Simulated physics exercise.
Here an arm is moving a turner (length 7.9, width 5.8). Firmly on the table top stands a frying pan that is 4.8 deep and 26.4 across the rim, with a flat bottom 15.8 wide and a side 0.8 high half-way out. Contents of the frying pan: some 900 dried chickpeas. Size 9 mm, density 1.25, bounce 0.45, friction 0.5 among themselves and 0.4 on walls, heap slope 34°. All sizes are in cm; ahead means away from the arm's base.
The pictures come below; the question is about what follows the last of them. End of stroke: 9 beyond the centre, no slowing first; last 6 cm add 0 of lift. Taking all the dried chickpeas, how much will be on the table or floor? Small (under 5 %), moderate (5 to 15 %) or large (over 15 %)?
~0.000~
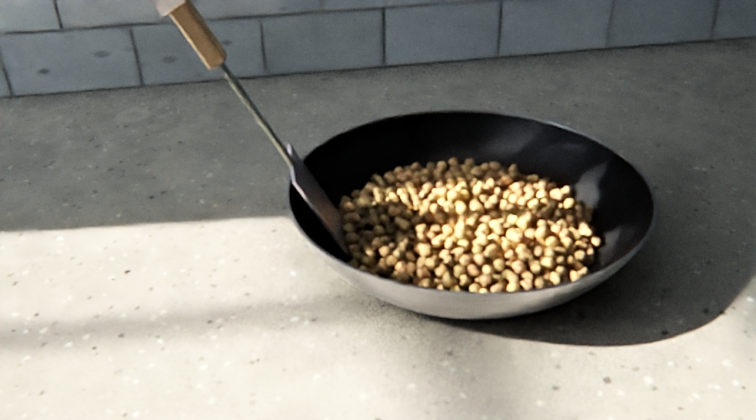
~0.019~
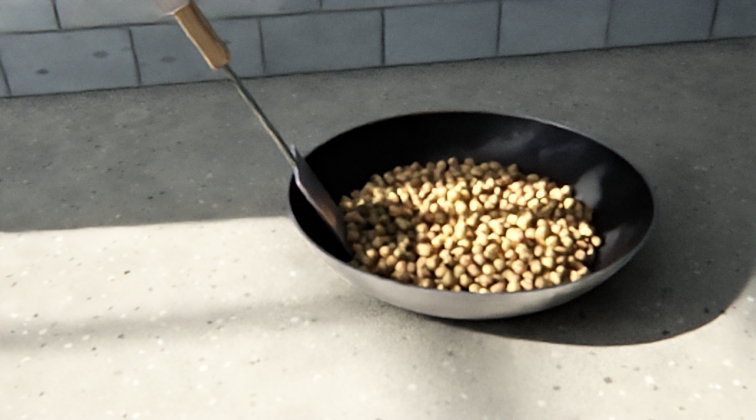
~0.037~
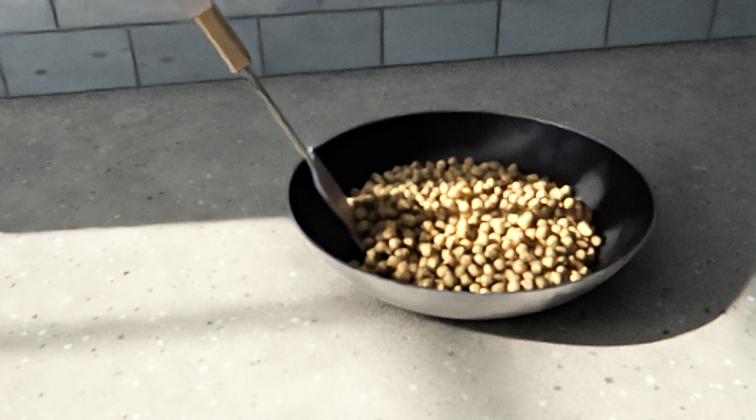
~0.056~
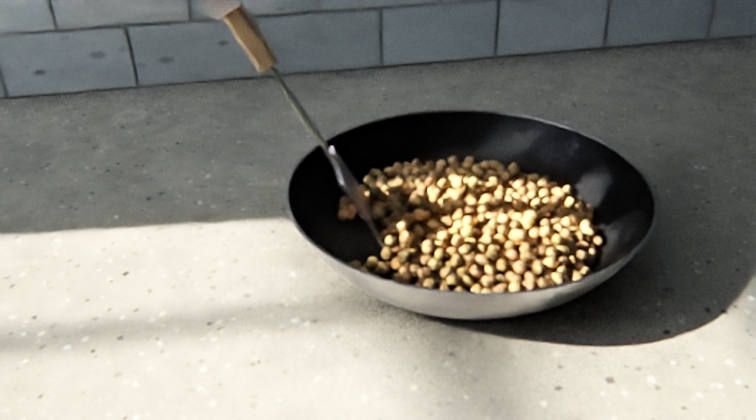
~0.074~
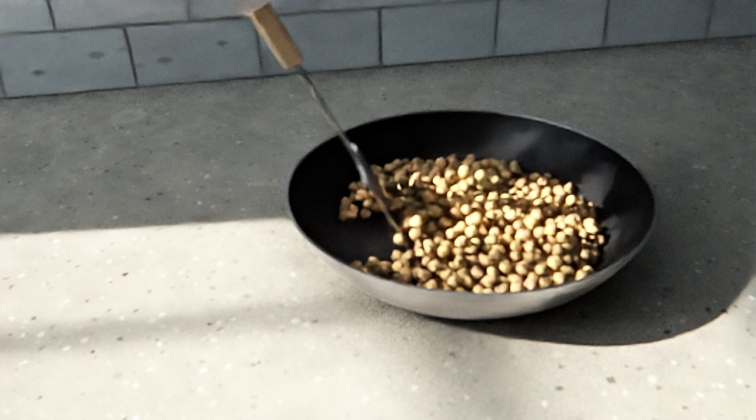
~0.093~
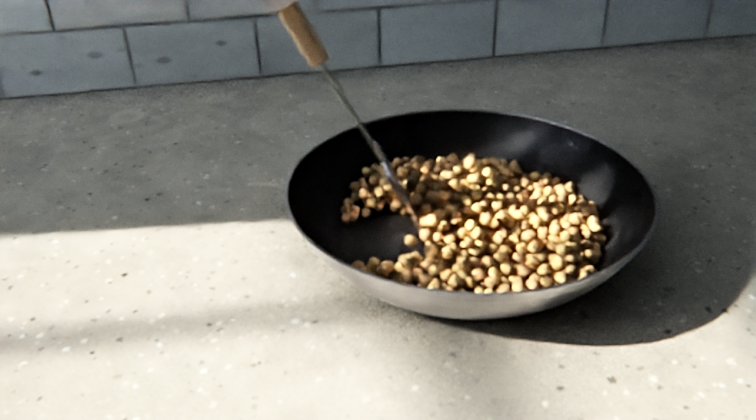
Moderate.
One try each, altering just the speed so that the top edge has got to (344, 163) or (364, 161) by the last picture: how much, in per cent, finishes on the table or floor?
About 5 and 5 percent.
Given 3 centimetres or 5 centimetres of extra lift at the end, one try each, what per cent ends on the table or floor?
Close to 10 and 10 percent respectively.
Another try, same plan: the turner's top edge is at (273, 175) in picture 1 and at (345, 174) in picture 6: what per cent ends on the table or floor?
Some 5 percent ends up on the table or floor.
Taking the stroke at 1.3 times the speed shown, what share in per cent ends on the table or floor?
Roughly 10 per cent.
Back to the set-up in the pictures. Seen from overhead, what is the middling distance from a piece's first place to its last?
3 cm.
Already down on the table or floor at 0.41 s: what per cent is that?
I'd say close to 8 in a hundred.
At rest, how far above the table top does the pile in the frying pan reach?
5.5 cm.
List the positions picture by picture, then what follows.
In the first picture, the turner top edge at (291, 162), sloping 63°; upper third of the load around (465, 215), from x 340 to 595, top at y 165; 900 in the frying pan.
In the second picture, the turner top edge at (295, 163), sloping 63°; upper third of the load around (465, 215), from x 340 to 595, top at y 165.
In the third picture, the turner top edge at (313, 164), sloping 63°; upper third of the load around (461, 214), from x 340 to 595, top at y 160.
In the fourth picture, the turner top edge at (336, 164), sloping 63°; upper third of the load around (458, 209), from x 345 to 595, top at y 160.
In the fifth picture, the turner top edge at (359, 161), sloping 63°; upper third of the load around (462, 207), from x 345 to 600, top at y 160.
In the sixth picture, the turner top edge at (382, 159), sloping 63°; upper third of the load around (468, 205), from x 345 to 600, top at y 160; 900 in the frying pan.
After 0.14 s, sloping 63°, highest piece 6 above the table; 900 in the frying pan.
After 0.18 s, sloping 63°, highest piece 6 above the table; 900 in the frying pan.
After 0.41 s, sloping 63°, highest piece 6 above the table; 813 in the frying pan, 81 on the table or floor, 6 on the blade or in flight.
After 1.46 s, sloping 63°, highest piece 5 above the table; 813 in the frying pan, 87 on the table or floor.
In the end, 813 in the frying pan, 87 on the table or floor. That is 10 % on the table or floor.
